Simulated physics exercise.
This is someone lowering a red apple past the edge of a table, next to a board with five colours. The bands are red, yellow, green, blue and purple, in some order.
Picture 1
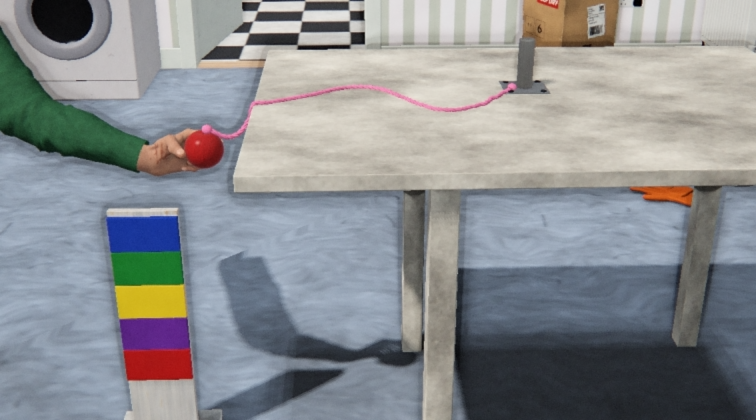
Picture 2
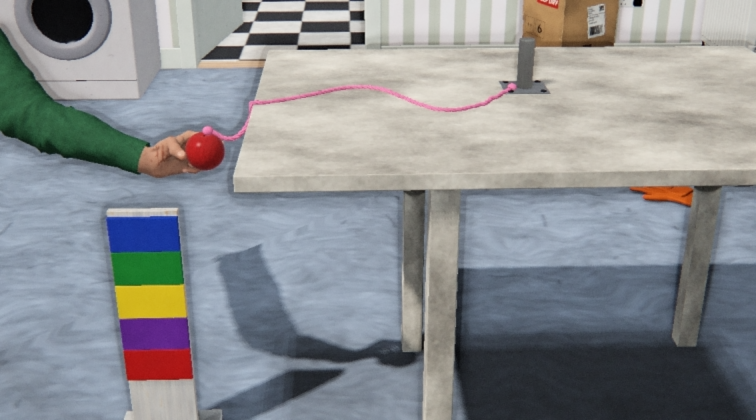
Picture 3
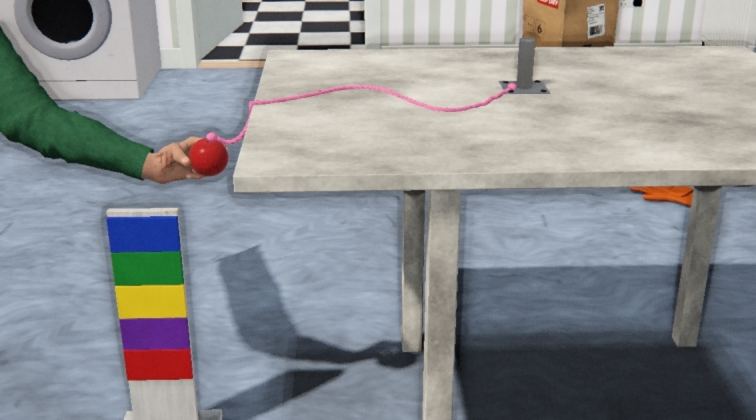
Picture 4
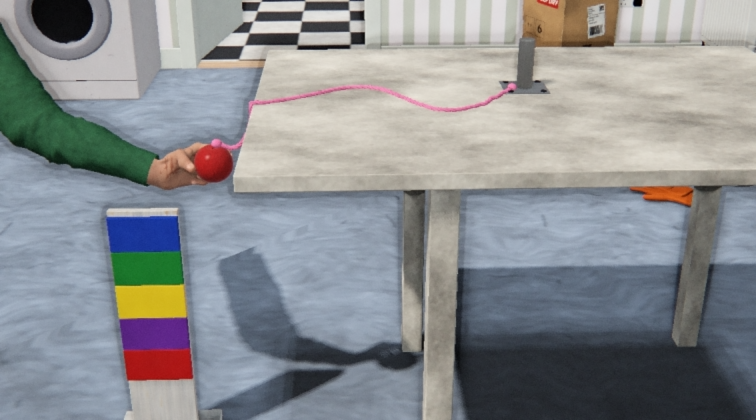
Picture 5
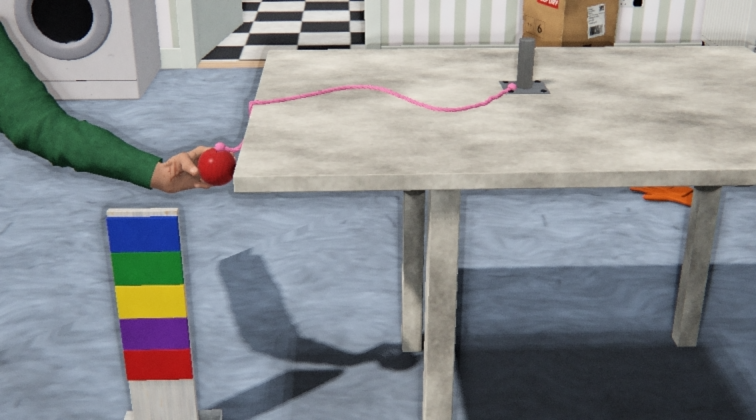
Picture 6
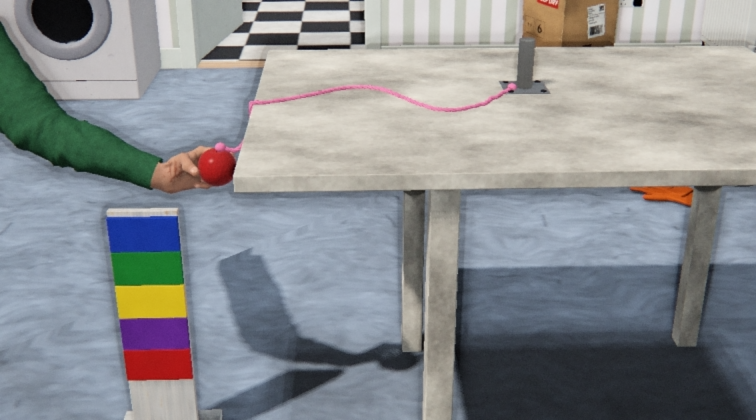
In a room with a washing machine, a hand held a red ball tied to a pink cord beside a table, near a striped colored post, and lowered it slightly toward the table's edge.
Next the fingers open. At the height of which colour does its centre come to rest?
The cord holds its middle at green.
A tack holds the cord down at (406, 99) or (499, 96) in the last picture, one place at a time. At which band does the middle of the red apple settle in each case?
Taking them in turn: Blue; green.
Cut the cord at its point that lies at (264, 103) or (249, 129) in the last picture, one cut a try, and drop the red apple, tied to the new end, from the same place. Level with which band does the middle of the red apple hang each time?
It would be none, it hangs higher; blue.
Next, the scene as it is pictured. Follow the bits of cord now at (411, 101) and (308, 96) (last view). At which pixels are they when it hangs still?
Near (362, 97) and (253, 132).
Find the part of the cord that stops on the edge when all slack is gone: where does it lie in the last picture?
The one at (329, 91).
Soon after, apple near (239, 258); level with green.
Then, apple near (281, 258); level with green.
At rest, apple near (259, 267); level with green. At green.
